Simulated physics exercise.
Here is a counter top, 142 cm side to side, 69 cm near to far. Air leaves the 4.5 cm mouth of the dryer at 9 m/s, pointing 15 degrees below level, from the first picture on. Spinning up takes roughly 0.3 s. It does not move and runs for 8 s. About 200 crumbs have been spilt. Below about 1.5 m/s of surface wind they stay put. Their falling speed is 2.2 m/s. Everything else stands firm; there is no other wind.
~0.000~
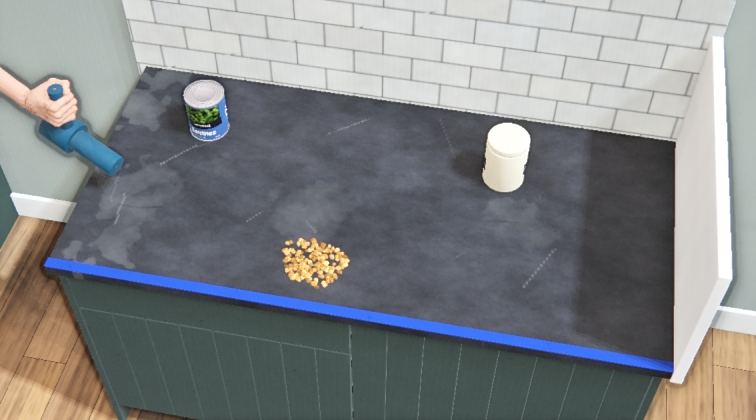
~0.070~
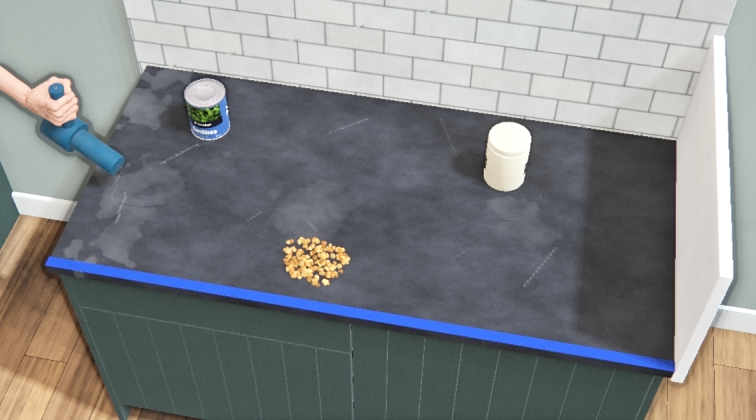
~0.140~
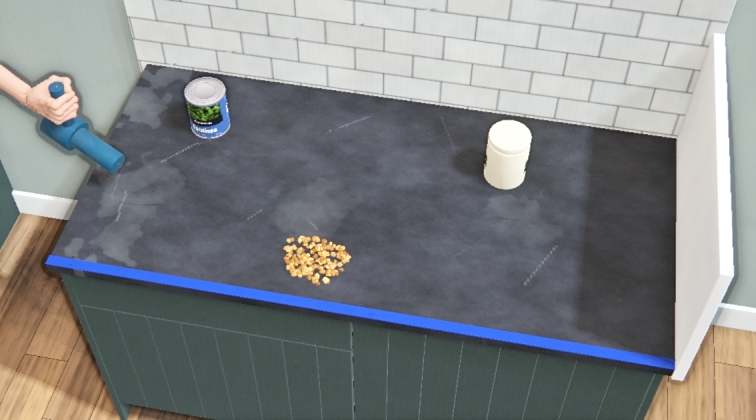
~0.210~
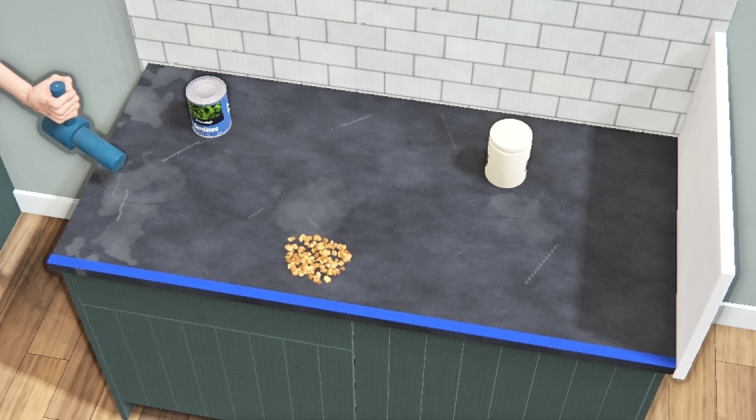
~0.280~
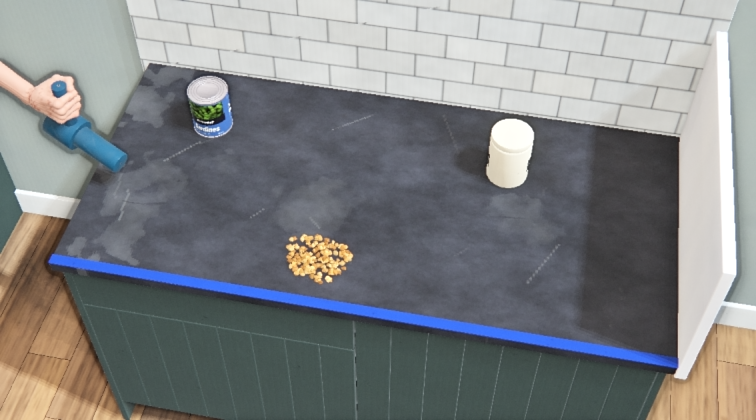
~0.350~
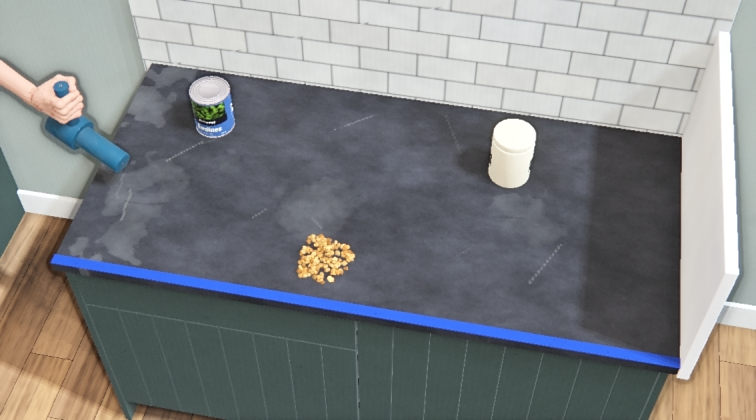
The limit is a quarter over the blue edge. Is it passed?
More than a quarter over the blue edge: Yes.
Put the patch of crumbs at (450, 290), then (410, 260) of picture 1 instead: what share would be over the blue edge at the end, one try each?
In turn about 40 %, 5 %.
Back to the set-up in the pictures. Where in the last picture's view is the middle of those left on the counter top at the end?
Around (654, 329).
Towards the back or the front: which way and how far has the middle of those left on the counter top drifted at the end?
To the front, by about 5 cm.
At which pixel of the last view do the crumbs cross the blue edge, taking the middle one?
Near (481, 335).
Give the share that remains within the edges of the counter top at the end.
Some 30 per cent.
After 1.6 s, 26 % are on the move or not yet settled, 66 % are over the blue edge; the middle of those still in play is near (654, 329).
After 2.6 s, 26 % are on the move or not yet settled, 66 % are over the blue edge; the middle of those still in play is near (654, 329).
After 4.4 s, 24 % are on the move or not yet settled, 66 % are over the blue edge; the middle of those still in play is near (654, 329).
After 8.0 s, at the end, 66 % are over the blue edge; the middle of those still in play is near (654, 329).
